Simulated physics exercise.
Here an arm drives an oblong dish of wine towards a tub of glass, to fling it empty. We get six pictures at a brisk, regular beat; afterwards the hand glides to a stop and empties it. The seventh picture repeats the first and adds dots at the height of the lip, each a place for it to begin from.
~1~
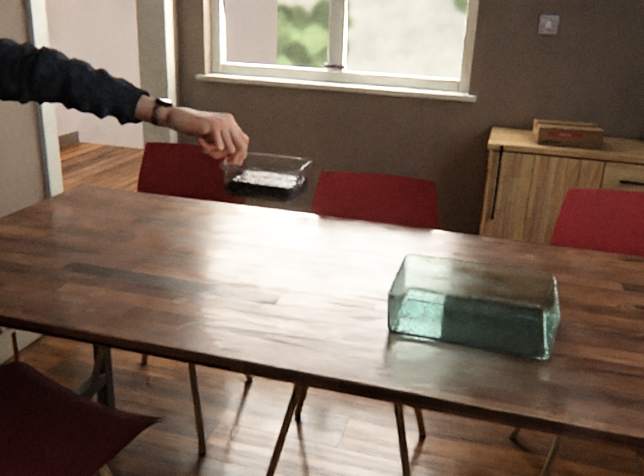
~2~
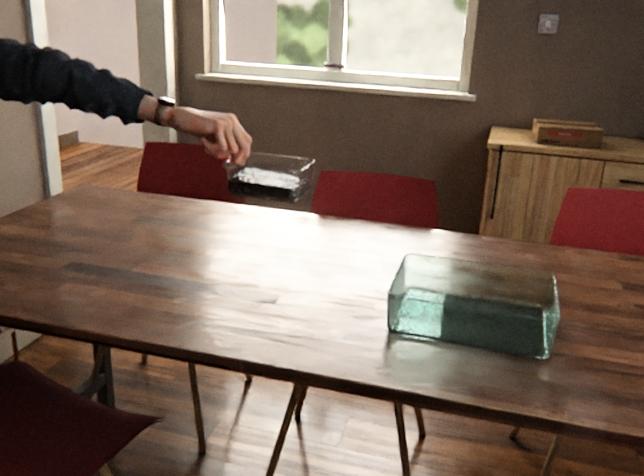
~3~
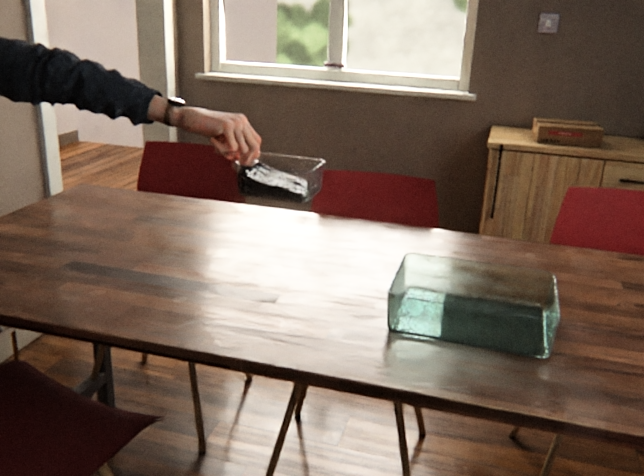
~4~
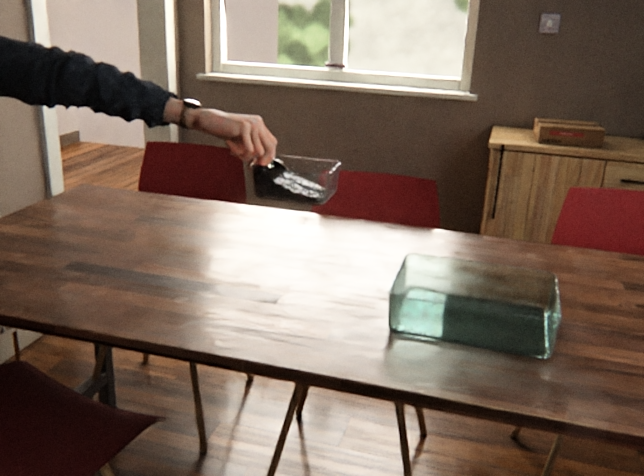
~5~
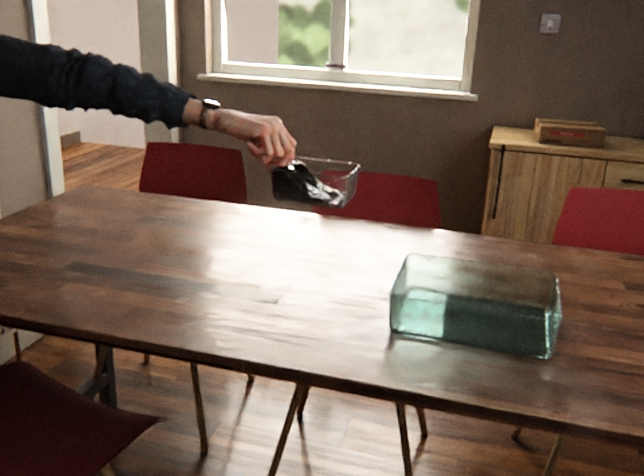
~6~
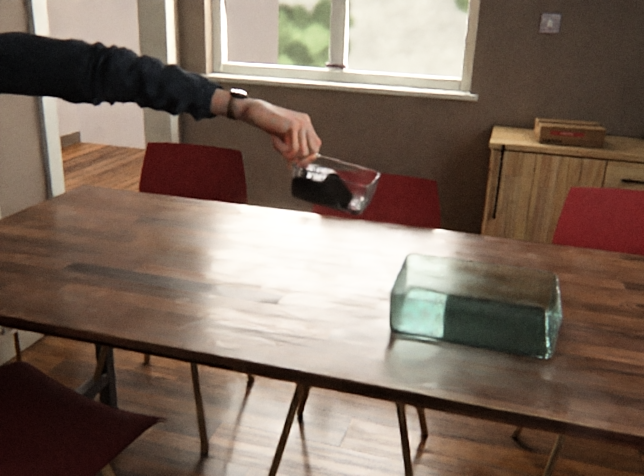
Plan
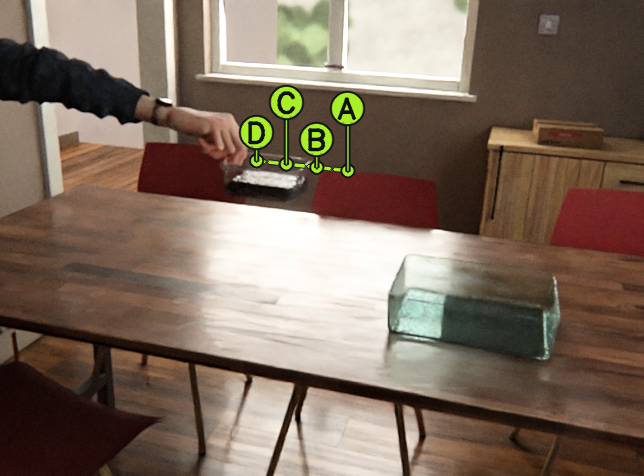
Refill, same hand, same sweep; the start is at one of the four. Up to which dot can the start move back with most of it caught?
Spot D just does it.
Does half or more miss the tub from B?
No.
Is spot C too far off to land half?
No, that is safe.
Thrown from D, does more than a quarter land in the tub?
Yes, it does.
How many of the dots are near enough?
All of the four.
On the marked copy, A at (347, 170); B at (316, 167); C at (286, 164); D at (256, 160).
If A is chosen, about 78 % lands in the tub, 3 % falls short and 19 % goes beside or beyond.
If B is chosen, about 84 % lands in the tub, 2 % falls short and 14 % goes beside or beyond.
If C is chosen, about 73 % lands in the tub, 14 % falls short and 13 % goes beside or beyond.
If D is chosen, about 69 % lands in the tub, 22 % falls short and 9 % goes beside or beyond.
